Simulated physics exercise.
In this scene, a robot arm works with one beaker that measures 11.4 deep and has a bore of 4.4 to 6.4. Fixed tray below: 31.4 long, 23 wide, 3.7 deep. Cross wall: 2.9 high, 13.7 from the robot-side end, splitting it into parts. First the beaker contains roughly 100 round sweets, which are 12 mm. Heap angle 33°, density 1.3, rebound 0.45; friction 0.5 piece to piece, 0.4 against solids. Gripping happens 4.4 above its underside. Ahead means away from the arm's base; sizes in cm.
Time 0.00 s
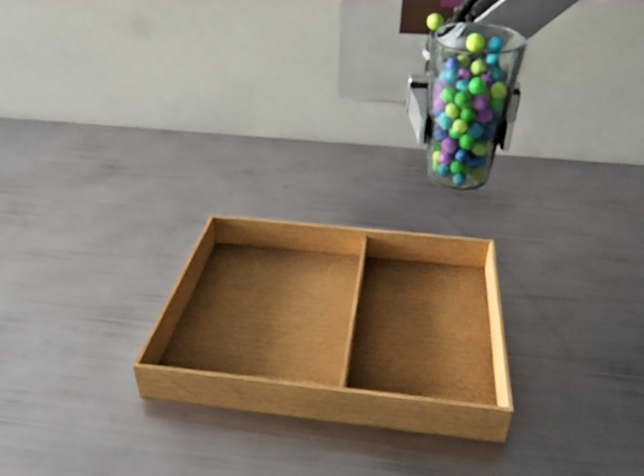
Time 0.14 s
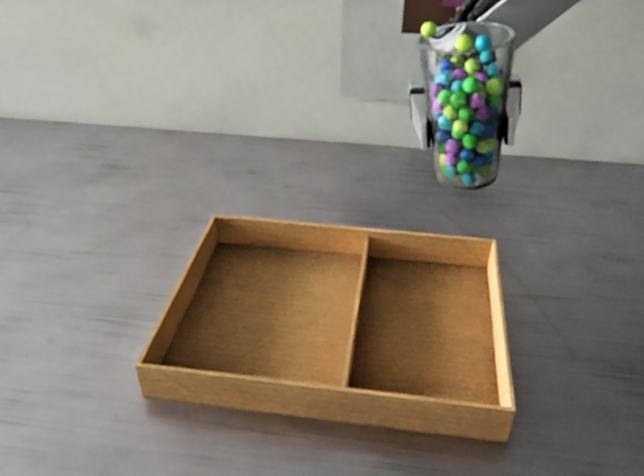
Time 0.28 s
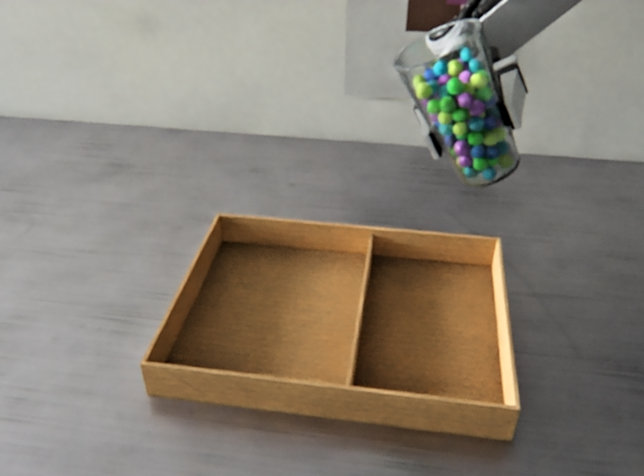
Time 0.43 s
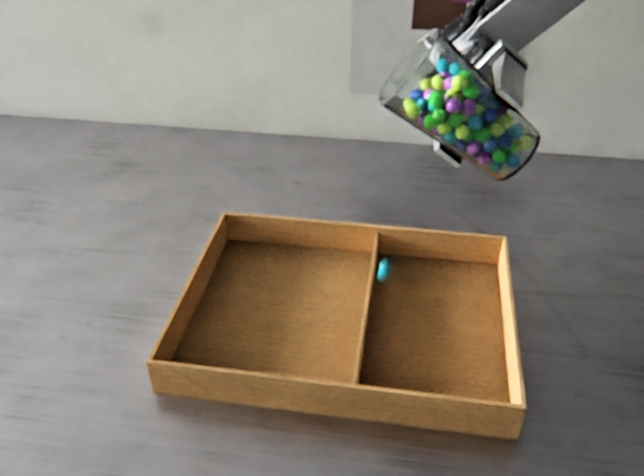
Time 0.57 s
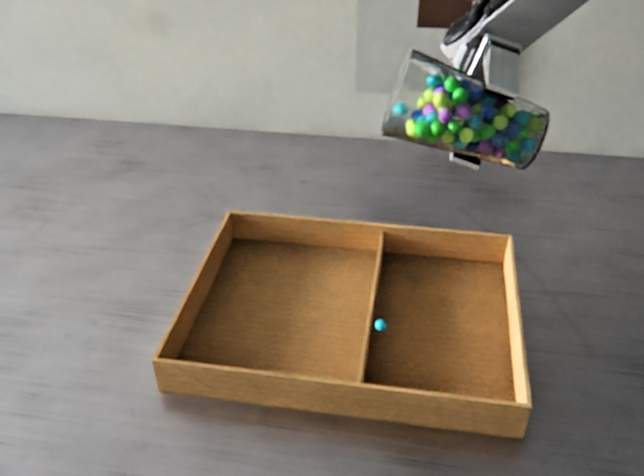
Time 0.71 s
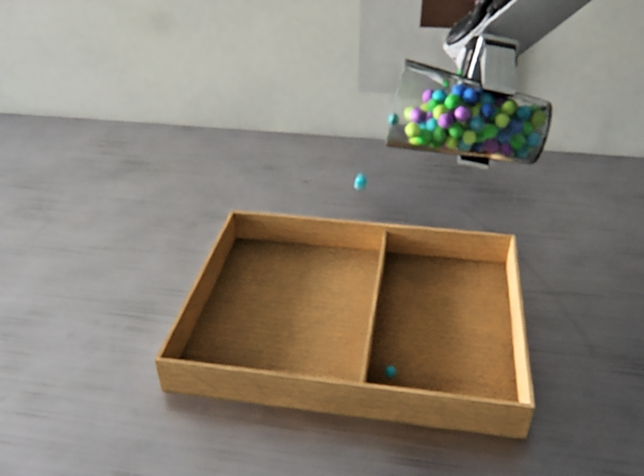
A robot arm held a clear beaker of colourful round sweets above a divided wooden tray and tilted it leftward until it lay nearly sideways, while a couple of blue sweets dropped out, one landing in the right-hand section.
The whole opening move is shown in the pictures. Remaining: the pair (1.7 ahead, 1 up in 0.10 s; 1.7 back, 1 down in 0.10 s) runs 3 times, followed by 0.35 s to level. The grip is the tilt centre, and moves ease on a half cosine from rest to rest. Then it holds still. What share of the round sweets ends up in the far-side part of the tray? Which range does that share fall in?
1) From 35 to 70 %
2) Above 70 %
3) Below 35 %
Option 1: From 35 to 70 %.
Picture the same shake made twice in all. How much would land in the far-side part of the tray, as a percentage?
That would give close to 30 percent.
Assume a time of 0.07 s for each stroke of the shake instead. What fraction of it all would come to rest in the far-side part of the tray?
I'd expect some 65 per cent.
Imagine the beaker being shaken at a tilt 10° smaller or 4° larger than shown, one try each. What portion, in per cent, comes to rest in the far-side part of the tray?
Roughly 20 per cent on the first try and 55 per cent on the second.
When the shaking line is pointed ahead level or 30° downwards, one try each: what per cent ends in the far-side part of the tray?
Roughly 35 per cent, then 20 per cent.
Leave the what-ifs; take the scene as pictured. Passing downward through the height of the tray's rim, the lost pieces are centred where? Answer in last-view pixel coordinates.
Their middle lies around (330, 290).
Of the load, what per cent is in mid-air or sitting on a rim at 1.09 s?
10 %.
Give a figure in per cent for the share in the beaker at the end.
About 55 %.
By 1.09 s, tilted 81° forward, highest piece 24 above the table; 86 in the beaker, 8 in the far-side part, 1 in the robot-side part, 10 in flight or on a rim.
By 1.47 s, tilted 46° forward, highest piece 26 above the table; 56 in the beaker, 45 in the far-side part, 1 in the robot-side part, 3 in flight or on a rim.
By 1.86 s, level, highest piece 25 above the table; 56 in the beaker, 48 in the far-side part, 1 in the robot-side part.
By 2.91 s, level, highest piece 25 above the table; 56 in the beaker, 48 in the far-side part, 1 in the robot-side part.
Final count, 56 in the beaker, 48 in the far-side part, 1 in the robot-side part. That is 46 % in the far-side part of the tray.
